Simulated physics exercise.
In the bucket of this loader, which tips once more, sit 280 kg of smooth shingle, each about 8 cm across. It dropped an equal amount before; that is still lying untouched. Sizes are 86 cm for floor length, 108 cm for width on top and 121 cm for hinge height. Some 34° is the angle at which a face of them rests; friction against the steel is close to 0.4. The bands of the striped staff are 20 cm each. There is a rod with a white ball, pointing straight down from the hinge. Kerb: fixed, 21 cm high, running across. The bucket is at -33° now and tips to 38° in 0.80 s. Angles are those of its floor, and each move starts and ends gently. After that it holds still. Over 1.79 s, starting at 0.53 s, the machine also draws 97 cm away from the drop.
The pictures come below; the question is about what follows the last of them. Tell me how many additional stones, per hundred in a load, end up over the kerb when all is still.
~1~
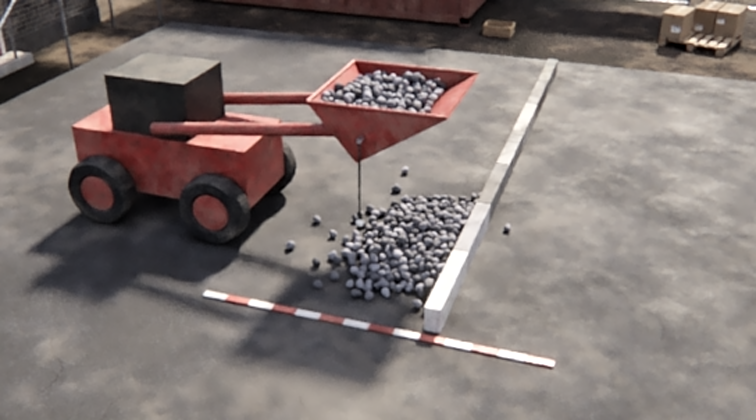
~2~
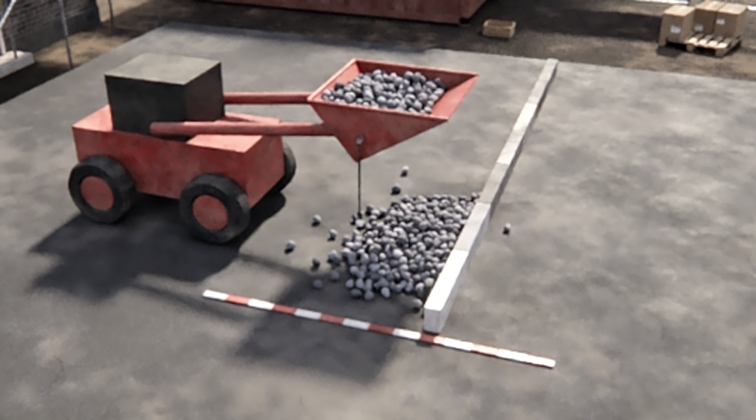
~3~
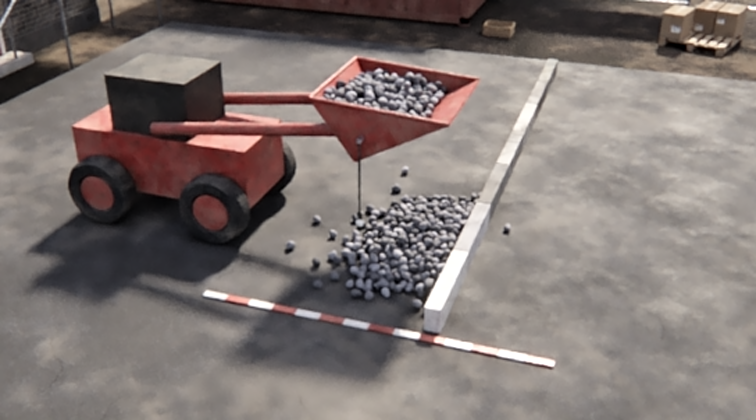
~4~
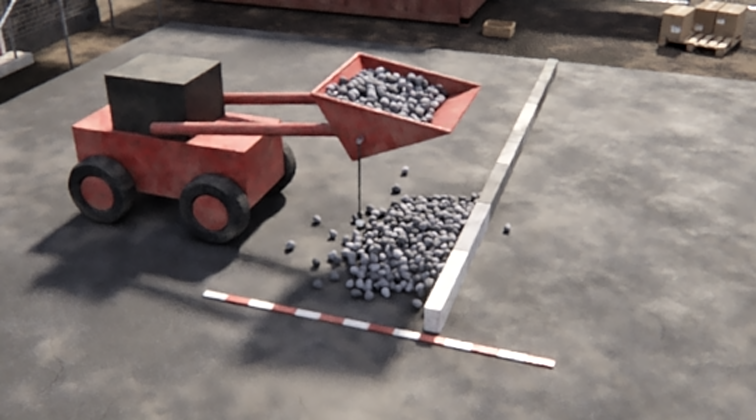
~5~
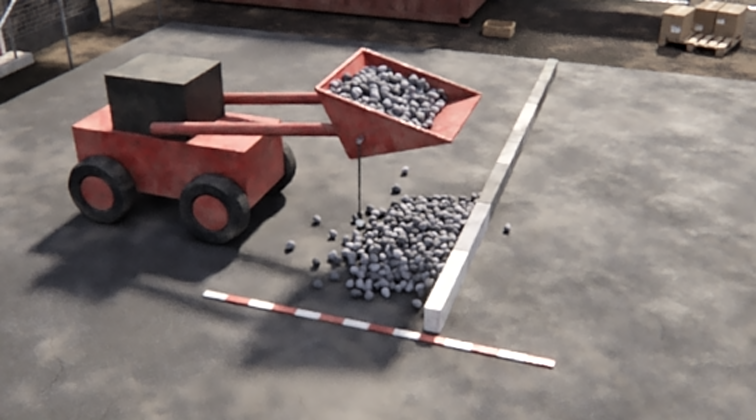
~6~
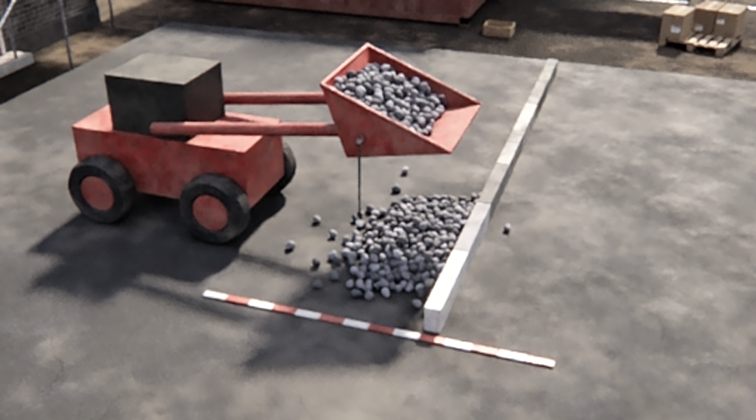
Some 22 in every hundred.
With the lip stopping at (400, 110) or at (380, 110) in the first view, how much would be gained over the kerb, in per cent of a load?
Around 0 percent, then around 0 percent.
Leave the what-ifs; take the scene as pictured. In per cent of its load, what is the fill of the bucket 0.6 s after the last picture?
Reading: Near 70 % of the load.
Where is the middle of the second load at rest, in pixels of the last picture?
I'd point to about (443, 235).
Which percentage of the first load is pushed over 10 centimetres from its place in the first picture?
I'd put it at about 10 per cent.
Then, 0.3 s after the last picture the floor is at 27°; in per cent of one load, 100 in the bucket, 100 on this side of the kerb; the foremost stones are at (462, 243).
Then, 0.6 s after the last picture the floor is at 38°; in per cent of one load, 69 in the bucket, 130 on this side of the kerb; the foremost stones are at (466, 232).
Then, 2.5 s after the last picture the floor is at 38°; in per cent of one load, 0 in the bucket, 178 on this side of the kerb, 22 over the kerb; the foremost stones are at (633, 284).
Then, 5.0 s after the last picture the floor is at 38°; in per cent of one load, 0 in the bucket, 178 on this side of the kerb, 22 over the kerb; the foremost stones are at (633, 284). Net gain over the kerb, 22.
